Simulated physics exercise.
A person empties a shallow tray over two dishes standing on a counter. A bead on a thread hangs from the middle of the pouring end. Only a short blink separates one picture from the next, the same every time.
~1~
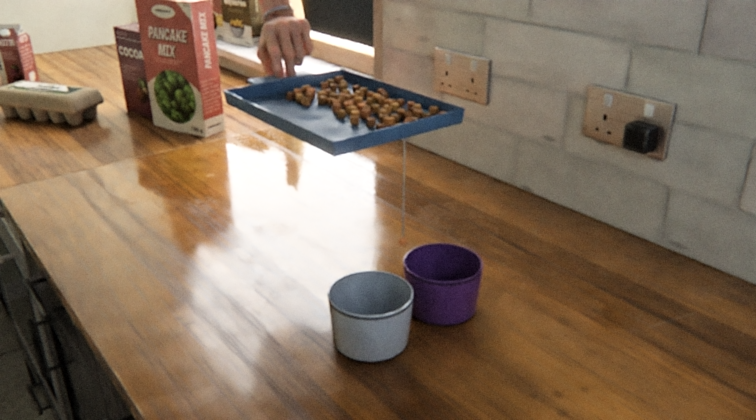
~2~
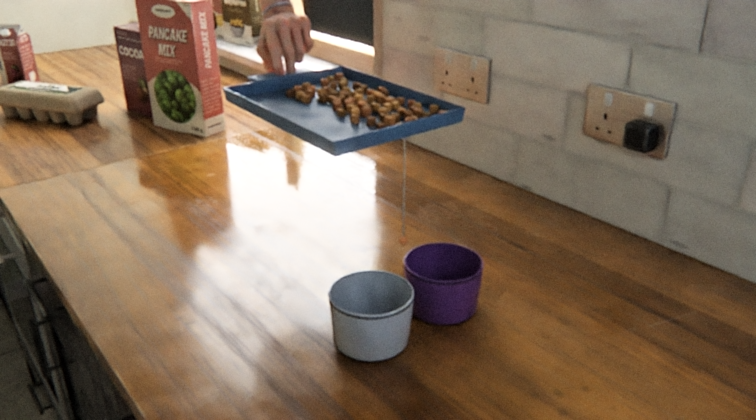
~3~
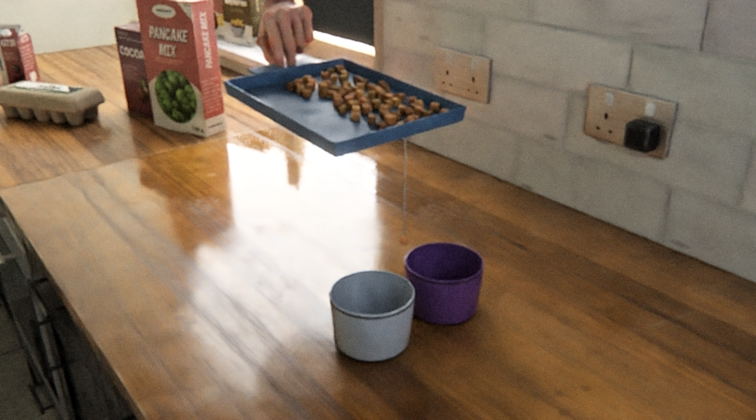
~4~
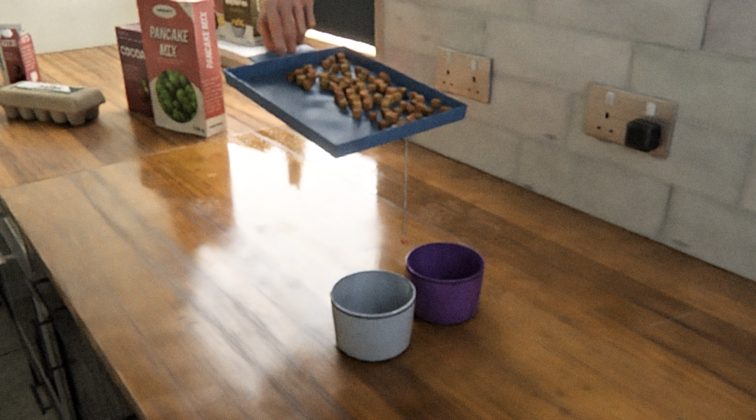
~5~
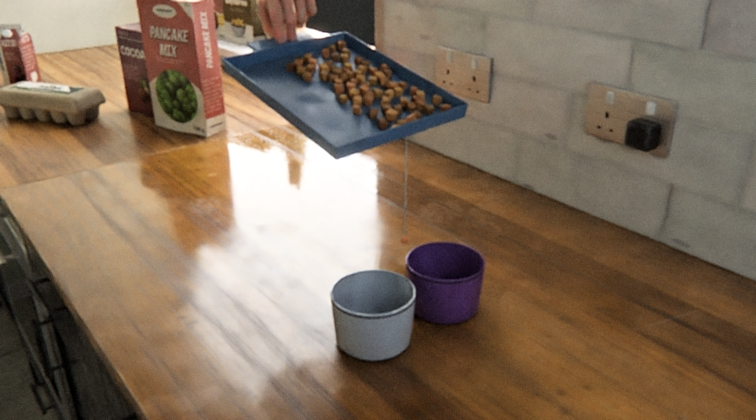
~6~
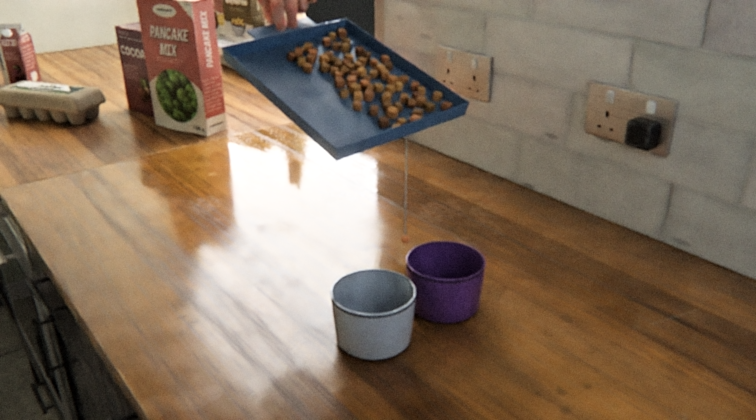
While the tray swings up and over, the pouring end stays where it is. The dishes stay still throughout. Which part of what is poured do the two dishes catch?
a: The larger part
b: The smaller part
(a) The larger part.
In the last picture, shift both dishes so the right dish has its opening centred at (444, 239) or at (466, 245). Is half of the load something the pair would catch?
First try: A minority; second try: A minority.
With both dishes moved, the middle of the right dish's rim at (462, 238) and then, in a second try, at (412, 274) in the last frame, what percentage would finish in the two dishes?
First placement: 20 per cent; second placement: 50 per cent.
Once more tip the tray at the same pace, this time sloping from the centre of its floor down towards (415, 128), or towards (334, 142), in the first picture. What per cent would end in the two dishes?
You'd get 30 per cent the first time and 40 per cent the second time.
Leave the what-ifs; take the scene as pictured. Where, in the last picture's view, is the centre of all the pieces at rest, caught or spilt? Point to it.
Last view, resting centre - approx. (401, 328).
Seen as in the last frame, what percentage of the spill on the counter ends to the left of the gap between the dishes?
That comes to about 0 per cent of the pieces.
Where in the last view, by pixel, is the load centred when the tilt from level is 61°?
Close to (389, 112).
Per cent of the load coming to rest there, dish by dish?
In the left dish you'd find about 50 % of the load, and in the right dish about 20 %.
Shortly afterwards, tray tipped steeply; the whole lot on the tray.
Next, tray tipped past a quarter turn; all but a few on the tray; only a few in the left dish.
Some moments later, tray tipped past a quarter turn; near half in the left dish; near a quarter in the right dish; near a third outside both.
In the end, tray tipped past a quarter turn; near half in the left dish; near a quarter in the right dish; near a third outside both.
